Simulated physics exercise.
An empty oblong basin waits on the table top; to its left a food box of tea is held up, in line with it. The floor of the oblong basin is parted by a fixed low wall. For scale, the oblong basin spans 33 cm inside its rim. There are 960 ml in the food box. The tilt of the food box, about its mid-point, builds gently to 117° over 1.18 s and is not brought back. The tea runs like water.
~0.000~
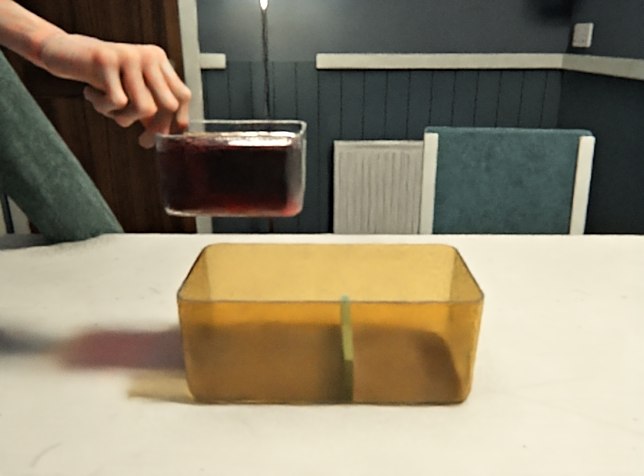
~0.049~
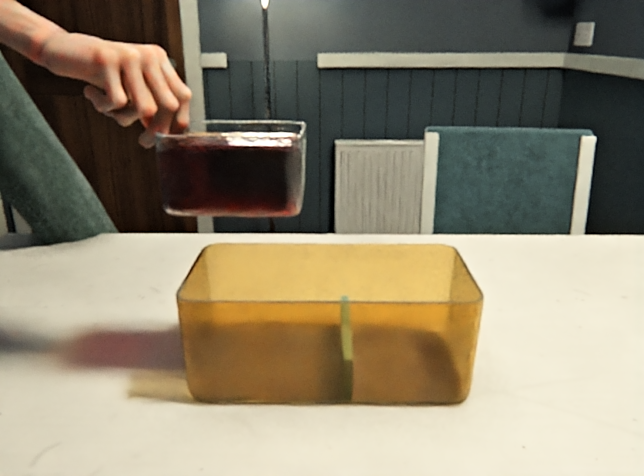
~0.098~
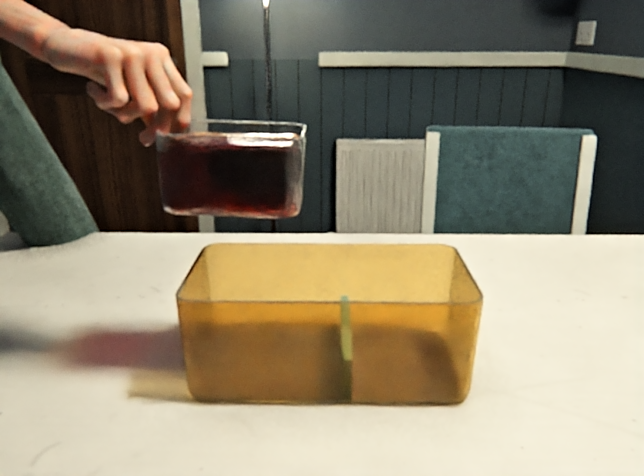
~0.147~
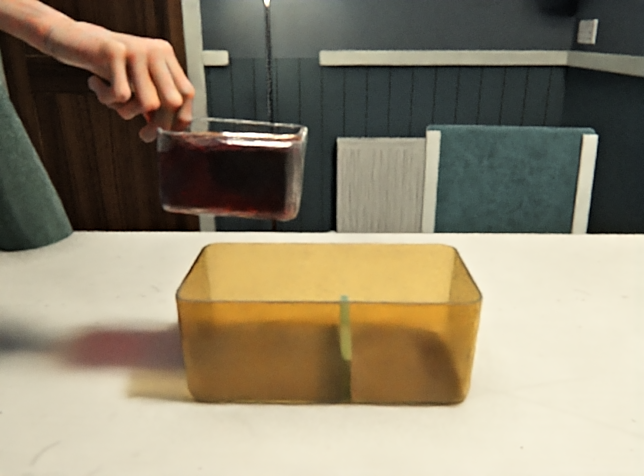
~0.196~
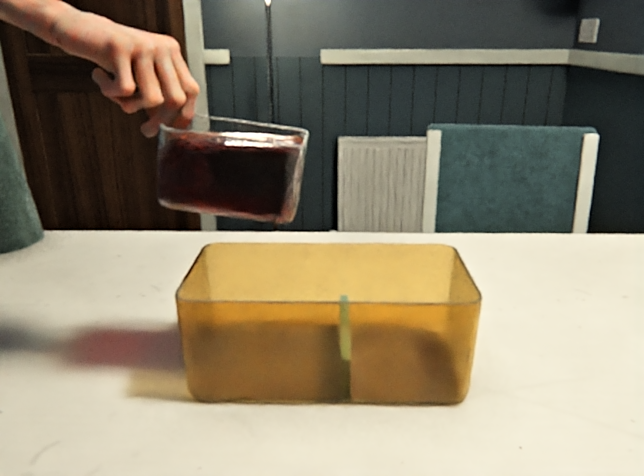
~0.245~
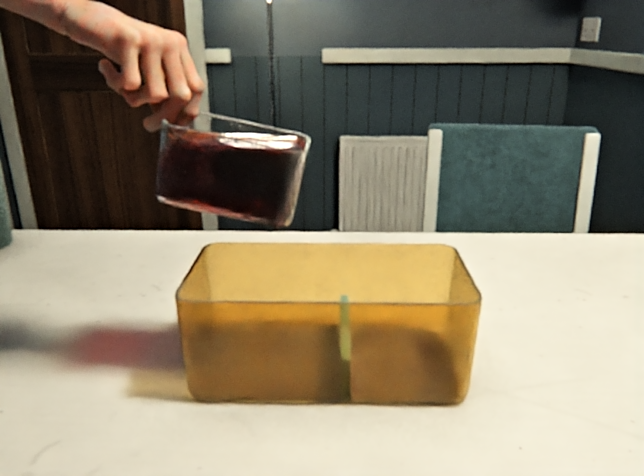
At a white table in a dark-panelled room, a hand held a clear container of dark red tea above an empty amber basin, then slowly tilted it slightly, its right side dipping lower.
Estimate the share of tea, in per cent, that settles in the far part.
Roughly 71 per cent is past the wall.
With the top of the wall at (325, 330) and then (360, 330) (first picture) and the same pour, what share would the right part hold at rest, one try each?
First 75, then 60 per cent.
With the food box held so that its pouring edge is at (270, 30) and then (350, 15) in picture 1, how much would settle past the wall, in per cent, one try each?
First 65, then 80 per cent.
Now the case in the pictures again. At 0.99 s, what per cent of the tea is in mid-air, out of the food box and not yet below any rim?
Near 4 in a hundred.
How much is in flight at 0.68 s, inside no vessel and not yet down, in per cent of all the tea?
Near 30 in a hundred.
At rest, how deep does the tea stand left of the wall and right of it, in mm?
Left about 10 mm, right about 32 mm.
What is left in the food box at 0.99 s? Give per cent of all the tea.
About 7 per cent.
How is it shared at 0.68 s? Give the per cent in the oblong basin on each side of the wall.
Left about 1, right about 22.
After 0.68 s the tilt is 72° and 47 per cent is still to pour, 1 is left of the wall and 21 right of it.
After 0.99 s the tilt is 110° and 7 per cent is still to pour, 19 is left of the wall and 70 right of it.
After 1.32 s the tilt is 117° and 0 per cent is still to pour, 29 is left of the wall and 71 right of it.
After 1.68 s the tilt is 117° and 0 per cent is still to pour, 29 is left of the wall and 71 right of it.
In the end 29 per cent lies left of the wall, 71 right of it and 0 outside.
